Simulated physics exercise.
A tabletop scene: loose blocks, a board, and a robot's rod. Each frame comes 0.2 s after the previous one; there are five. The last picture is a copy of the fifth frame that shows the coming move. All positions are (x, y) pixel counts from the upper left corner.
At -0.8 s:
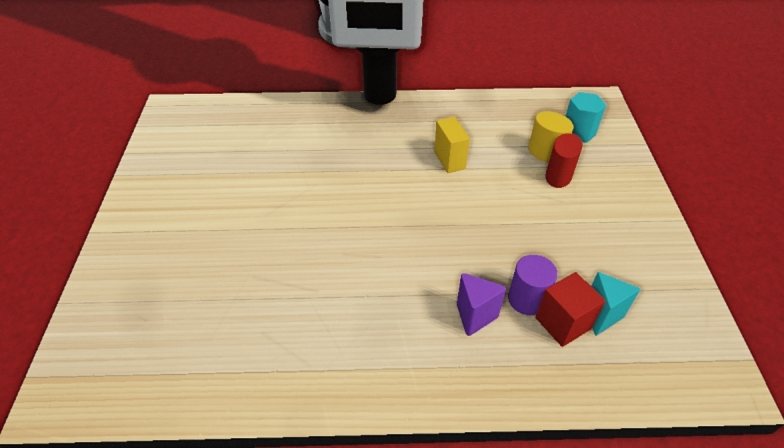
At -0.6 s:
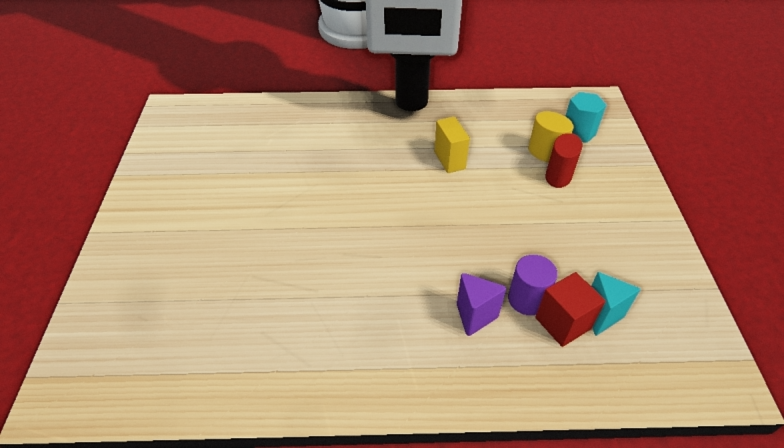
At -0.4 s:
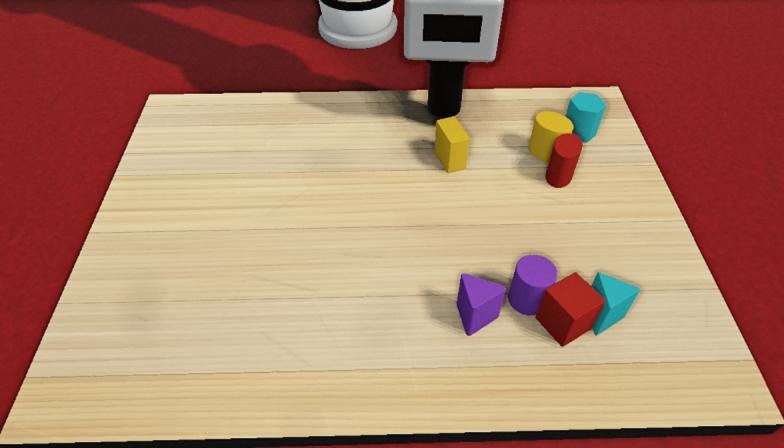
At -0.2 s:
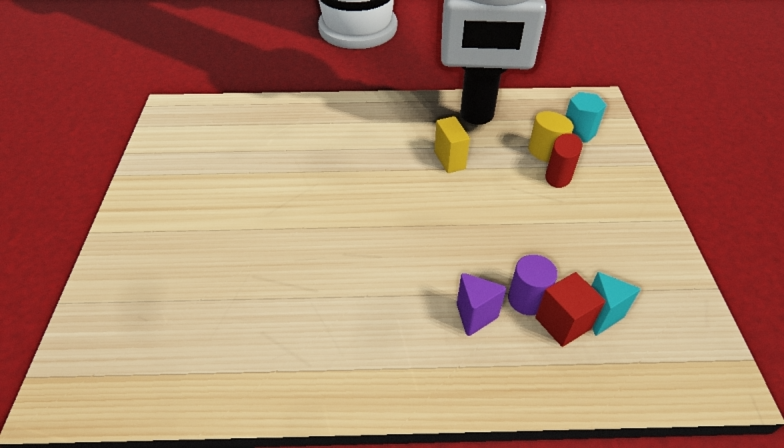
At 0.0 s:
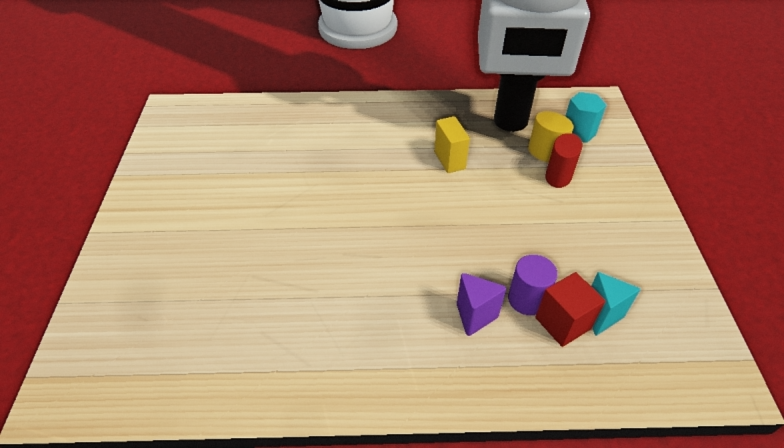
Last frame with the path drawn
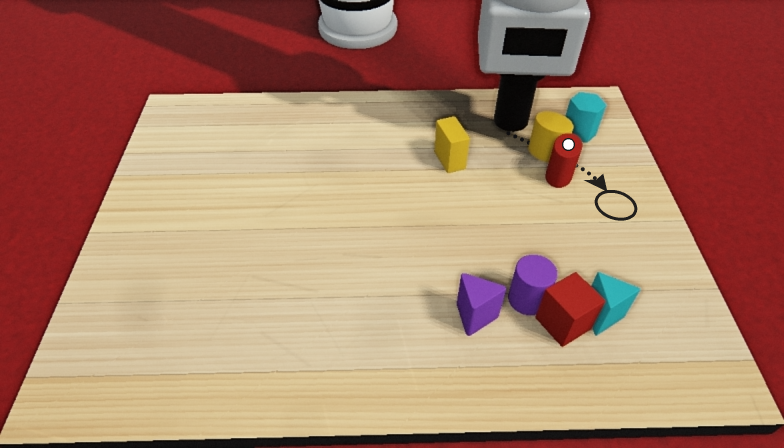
On a wooden tabletop, a robot's black rod moving right along the far edge, past a yellow block, toward unmoving coloured blocks.
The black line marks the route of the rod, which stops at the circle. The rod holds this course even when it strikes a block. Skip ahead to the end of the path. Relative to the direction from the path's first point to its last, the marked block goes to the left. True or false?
The statement is incorrect.
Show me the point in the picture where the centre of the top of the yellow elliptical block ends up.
Its top middle is near (658, 159).
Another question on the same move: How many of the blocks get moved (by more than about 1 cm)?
I'd say two blocks get shifted by more than about 1 cm.
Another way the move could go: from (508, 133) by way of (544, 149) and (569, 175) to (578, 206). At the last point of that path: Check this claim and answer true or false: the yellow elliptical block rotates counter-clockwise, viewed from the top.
It is true.
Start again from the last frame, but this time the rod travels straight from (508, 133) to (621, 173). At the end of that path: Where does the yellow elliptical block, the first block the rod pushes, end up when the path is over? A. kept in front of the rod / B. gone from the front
A (kept in front of the rod)
The drawn path runs from (508, 133) by way of (548, 152) and (588, 173) to (616, 205); the dot is on the red elliptical block.
What follows on the original path. One third of the way, rod (552, 140); yellow elliptical block (594, 135), turned 15° anticlockwise; red elliptical block (577, 151), turned 50° clockwise.
Two thirds of the way, rod (593, 161); yellow elliptical block (640, 150), turned 45° anticlockwise; red elliptical block (586, 160), turned 110° clockwise.
At the end, rod (621, 193); yellow elliptical block (658, 159), turned 100° anticlockwise; red elliptical block (591, 170), turned 155° clockwise; turquoise hexagonal block not moved.
